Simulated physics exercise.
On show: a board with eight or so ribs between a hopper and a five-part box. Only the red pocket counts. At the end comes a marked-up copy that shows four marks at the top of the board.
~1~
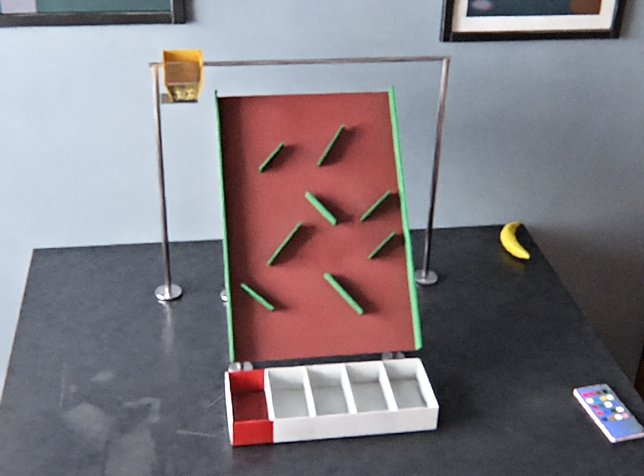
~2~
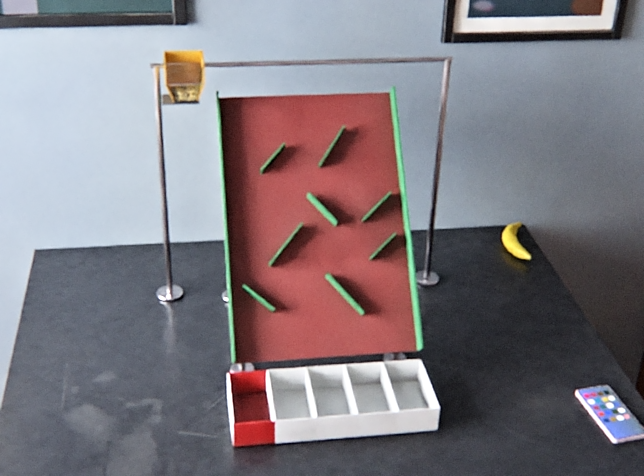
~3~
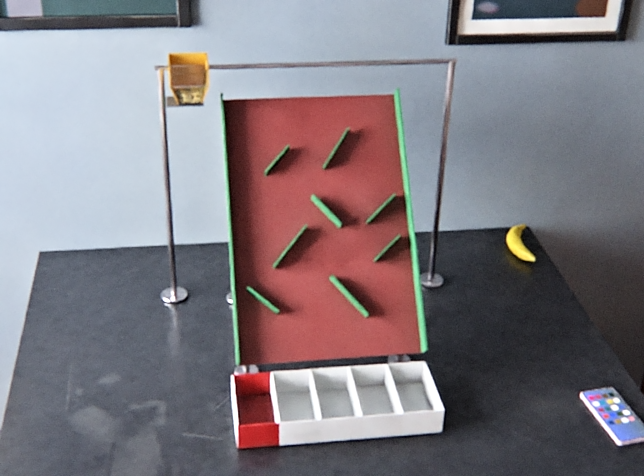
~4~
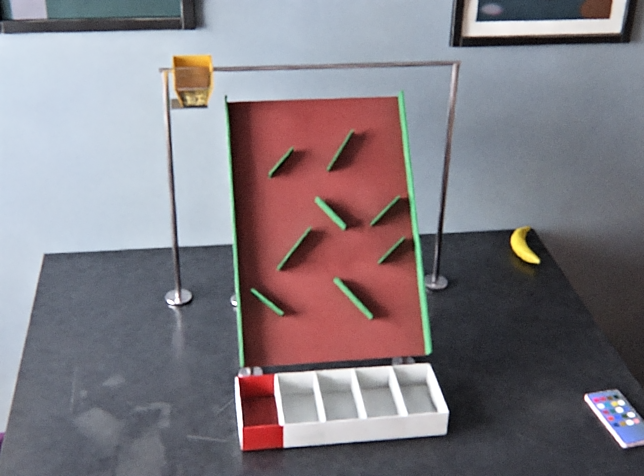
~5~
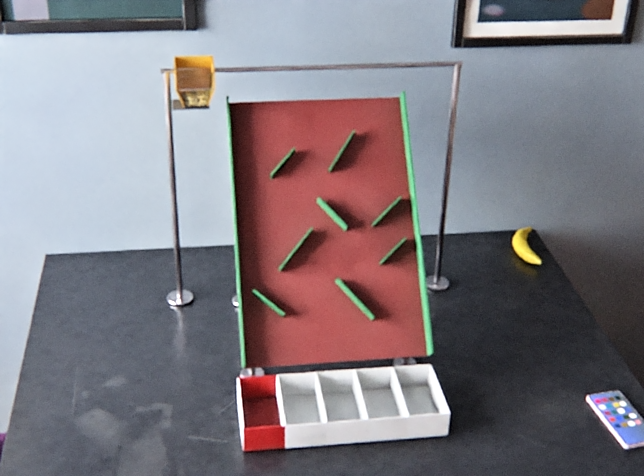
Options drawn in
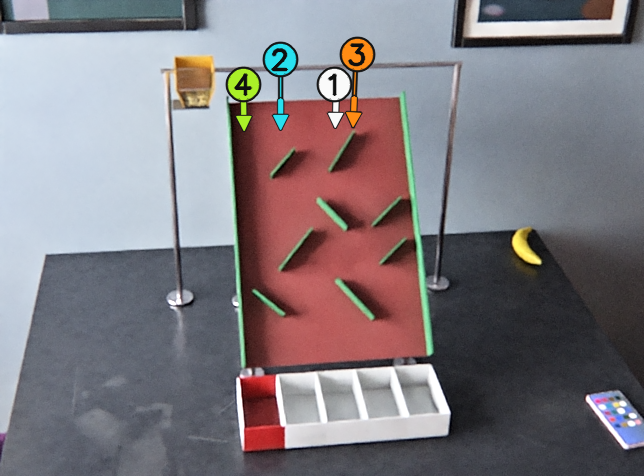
The view drifting slightly left across a motionless red board with green ribs, a yellow hopper and a five-part box below.
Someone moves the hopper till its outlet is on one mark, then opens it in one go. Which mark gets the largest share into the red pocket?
2 beats the others.
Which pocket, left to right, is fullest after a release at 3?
The fifth from the left.
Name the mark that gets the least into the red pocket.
That would be 3.
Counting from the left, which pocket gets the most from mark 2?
It is the first one.
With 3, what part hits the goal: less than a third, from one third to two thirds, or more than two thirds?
It is less than a third.
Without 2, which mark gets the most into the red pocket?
That would be 4.
On the marked copy, mark 1 meets the board at (335, 122); mark 2 meets the board at (280, 124); mark 3 meets the board at (353, 121); mark 4 meets the board at (243, 125).
With 1, about a quarter in the red pocket, about two thirds in other pockets.
With 2, about two thirds in the red pocket, about a quarter in other pockets.
With 3, a small part in the red pocket, nearly all in other pockets.
With 4, about half in the red pocket, about half in other pockets, a stray few outside the box.
